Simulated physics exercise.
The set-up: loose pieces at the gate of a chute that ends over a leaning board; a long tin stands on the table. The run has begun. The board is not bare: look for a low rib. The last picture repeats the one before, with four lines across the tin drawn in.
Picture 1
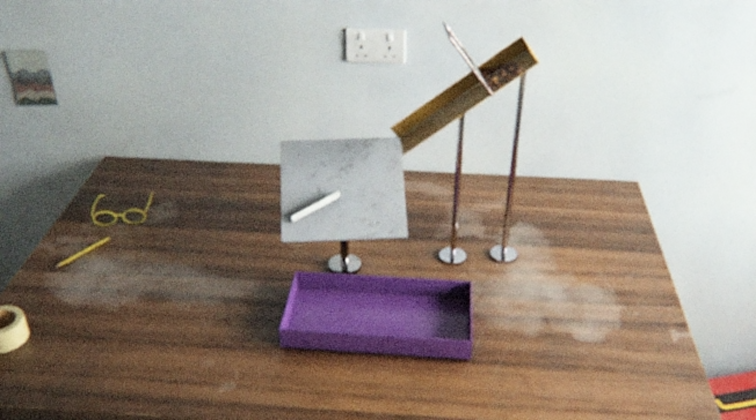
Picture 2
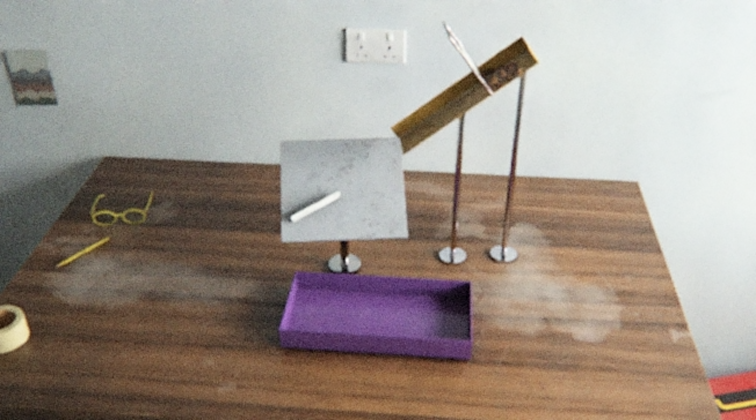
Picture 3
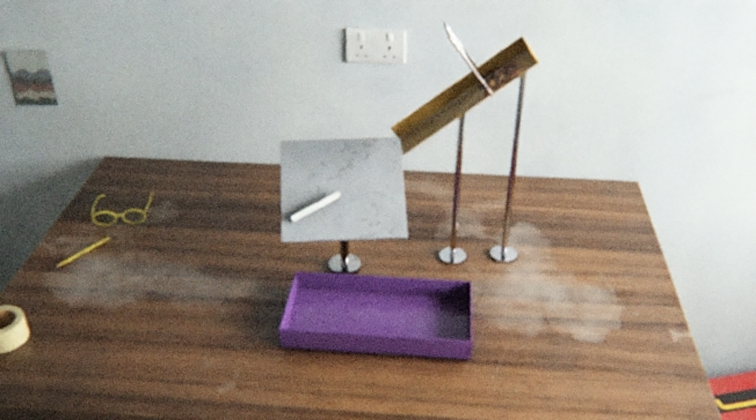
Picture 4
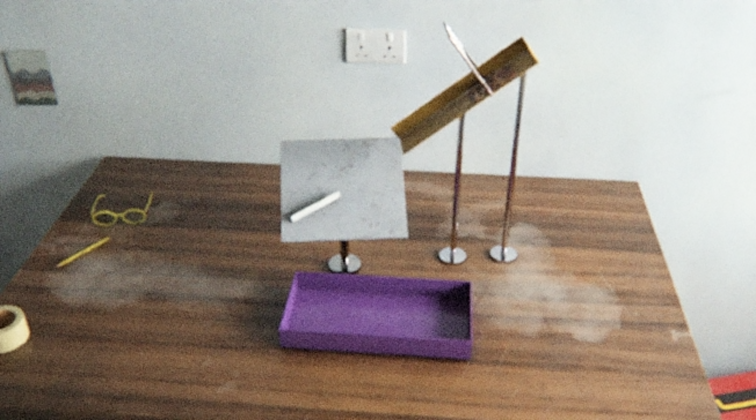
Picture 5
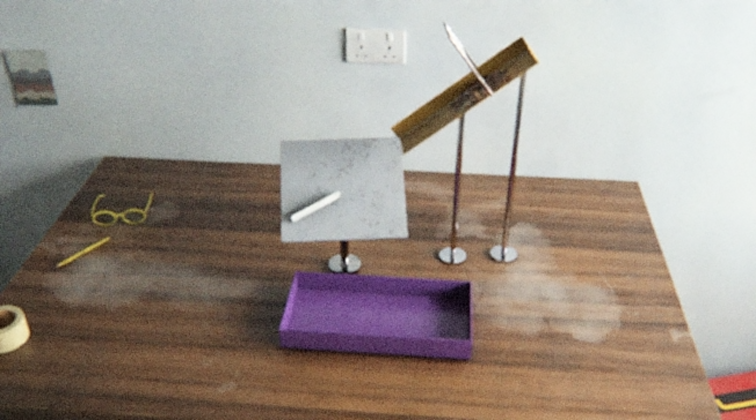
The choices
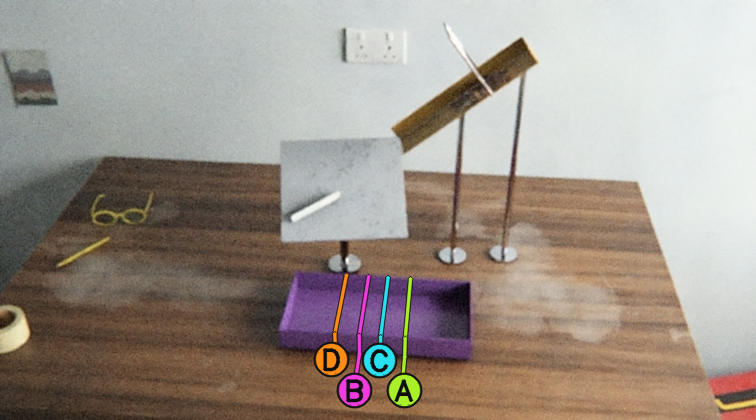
On a wooden table, small brown bits slide a little way down a raised, sloping chute.
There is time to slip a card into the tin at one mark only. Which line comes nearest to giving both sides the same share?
It is D.
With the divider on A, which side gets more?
More lands on the left.
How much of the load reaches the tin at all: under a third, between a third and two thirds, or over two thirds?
About that: Over two thirds.
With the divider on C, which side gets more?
Left.
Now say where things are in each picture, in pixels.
In the first picture, load behind the gate near (497, 76), bits of dog kibble; lip of the chute near (402, 148), sloping fairly steeply.
In the second picture, middle of the board near (343, 188), tilted fairly steeply; middle of its low edge near (345, 240); of its high edge near (341, 139).
In the third picture, front corners of the tin near (280, 329) and (472, 341), empty; front of the load near (481, 88).
In the fourth picture, middle of the load near (487, 81); its front near (470, 95), close to a quarter of the way to the lip; rib from (339, 191) to (292, 217).
In the fifth picture, middle of the load near (480, 90); its front near (454, 104), close to a third of the way to the lip.
On the marked copy, line A crosses the front rim at (405, 337); line B crosses the front rim at (359, 334); line C crosses the front rim at (380, 335); line D crosses the front rim at (334, 333).
With A, of what is caught, the whole lot on the left of the divider, none at all on the right.
With B, of what is caught, all but a few on the left of the divider, a small share on the right.
With C, of what is caught, all but a few on the left of the divider, only a few on the right.
With D, of what is caught, close to two thirds on the left of the divider, close to a third on the right.
